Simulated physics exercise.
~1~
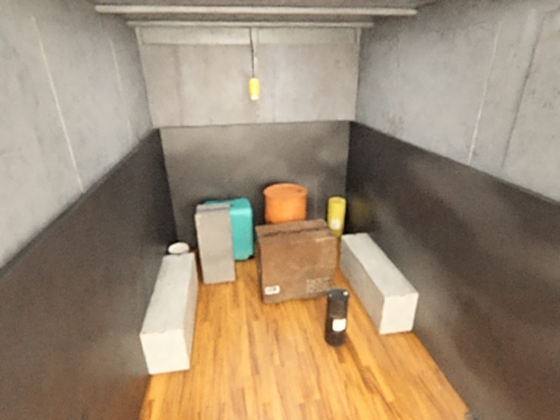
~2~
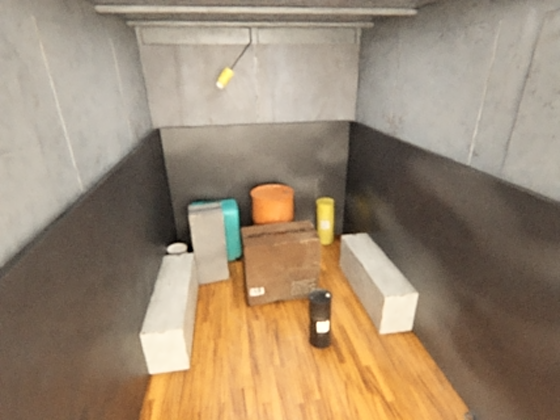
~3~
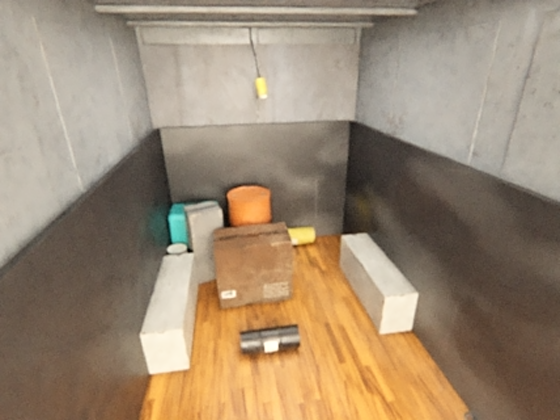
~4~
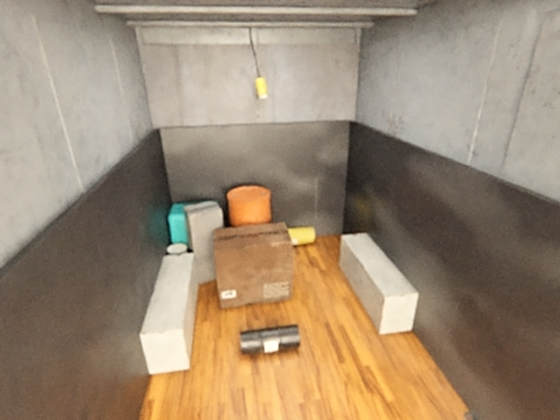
The video shows a still view into a van's load bay, where a brown box, orange drum, turquoise case and two upright canisters slide left as the hanging lamp swings; the black and yellow canisters topple, and everything then rests, those two lying on their sides.
